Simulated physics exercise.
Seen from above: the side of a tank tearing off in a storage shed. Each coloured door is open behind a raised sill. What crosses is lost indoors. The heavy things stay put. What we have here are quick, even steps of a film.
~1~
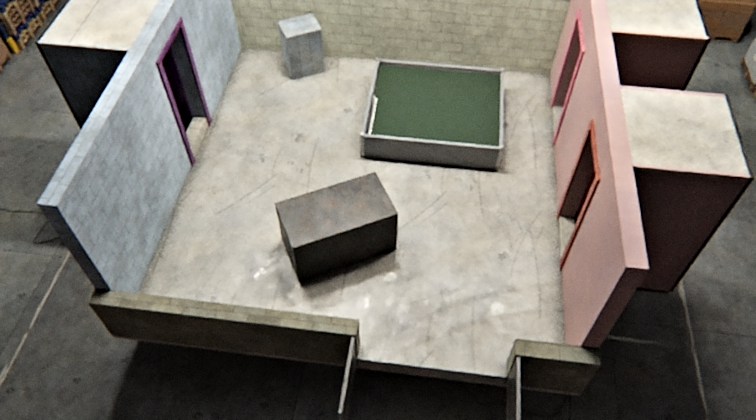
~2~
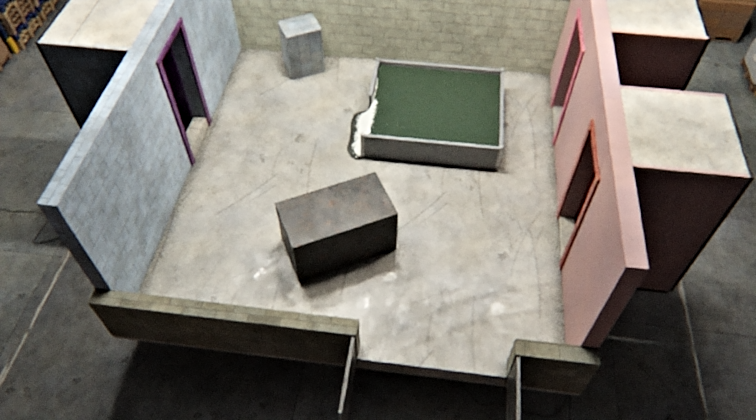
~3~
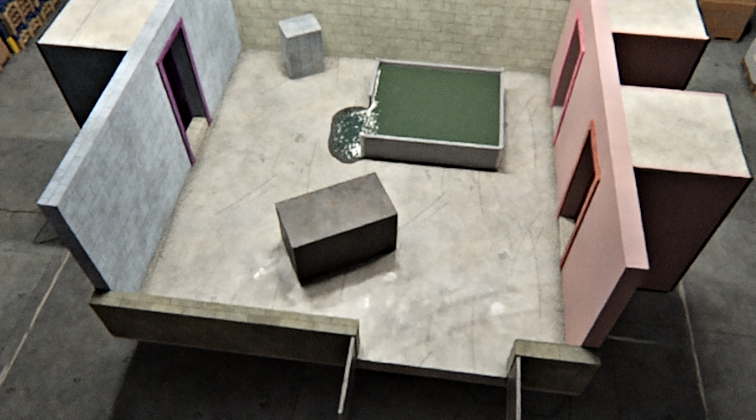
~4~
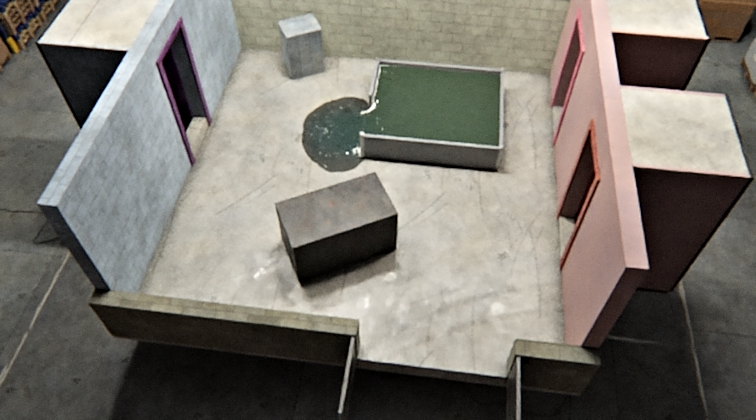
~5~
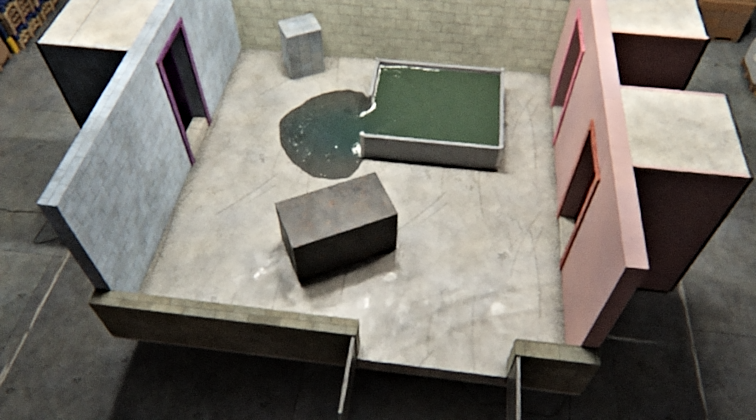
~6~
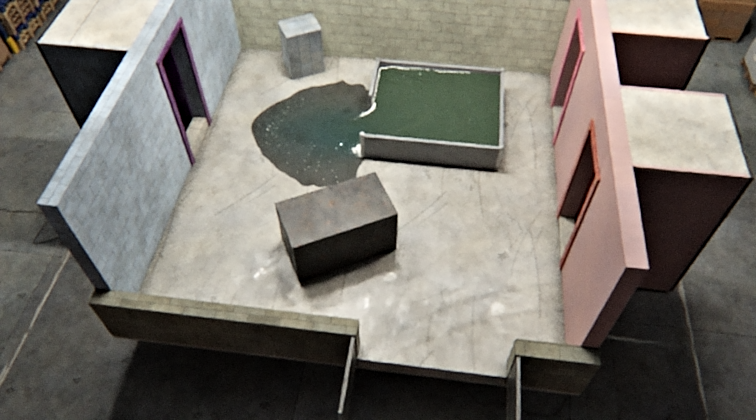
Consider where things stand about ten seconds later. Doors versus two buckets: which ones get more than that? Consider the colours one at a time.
My prediction: The pink door will not top two buckets; the red door will not top two buckets; the purple door will not top two buckets.
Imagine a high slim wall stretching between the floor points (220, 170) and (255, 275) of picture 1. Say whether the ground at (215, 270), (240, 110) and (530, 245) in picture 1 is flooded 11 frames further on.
Reading the points as listed, I get left untouched, then deluged, then left untouched.
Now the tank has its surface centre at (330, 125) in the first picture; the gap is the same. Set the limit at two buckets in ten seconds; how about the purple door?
The purple door exceeds the threshold.
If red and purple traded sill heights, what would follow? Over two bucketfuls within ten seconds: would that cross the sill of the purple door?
Result - purple door crosses the line.
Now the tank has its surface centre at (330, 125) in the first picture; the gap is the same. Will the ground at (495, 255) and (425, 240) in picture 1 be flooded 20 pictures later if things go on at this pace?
I'd say spared for the first and spared for the second.
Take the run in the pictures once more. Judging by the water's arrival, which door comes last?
Answer: The door marked pink.
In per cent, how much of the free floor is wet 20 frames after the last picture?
Around 40 percent of it.
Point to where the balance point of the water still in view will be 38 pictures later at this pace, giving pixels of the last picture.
I'd mark it close to (321, 152).
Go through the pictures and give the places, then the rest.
The open tank at (435, 104) is whole and still, in the first picture.
The front is at (363, 114), out from the gap at (368, 130), in the second picture.
The front is at (344, 112), out from the gap at (368, 131), in the third picture.
The front is at (311, 118), out from the gap at (368, 131), in the fourth picture.
Water pours out at (368, 131) and has run to (289, 118), in the fifth picture.
The front is at (260, 120), out from the gap at (368, 130), in the sixth picture.
A moment on, water covers 20 % of the floor; the pink door not reached, the red door not reached, the purple door wet at the sill, nothing in.
Next, water covers 30 % of the floor; the pink door not reached, the red door not reached, the purple door wet at the sill, nothing in.
Then, water covers 40 % of the floor; the pink door not reached, the red door not reached, the purple door wet at the sill, nothing in.
Later, water covers 60 % of the floor; the pink door not reached, the red door not reached, the purple door wet at the sill, nothing in.
In the end, water covers 85 % of the floor; the pink door wet at the sill, nothing in, the red door wet at the sill, nothing in, the purple door wet at the sill, nothing in.
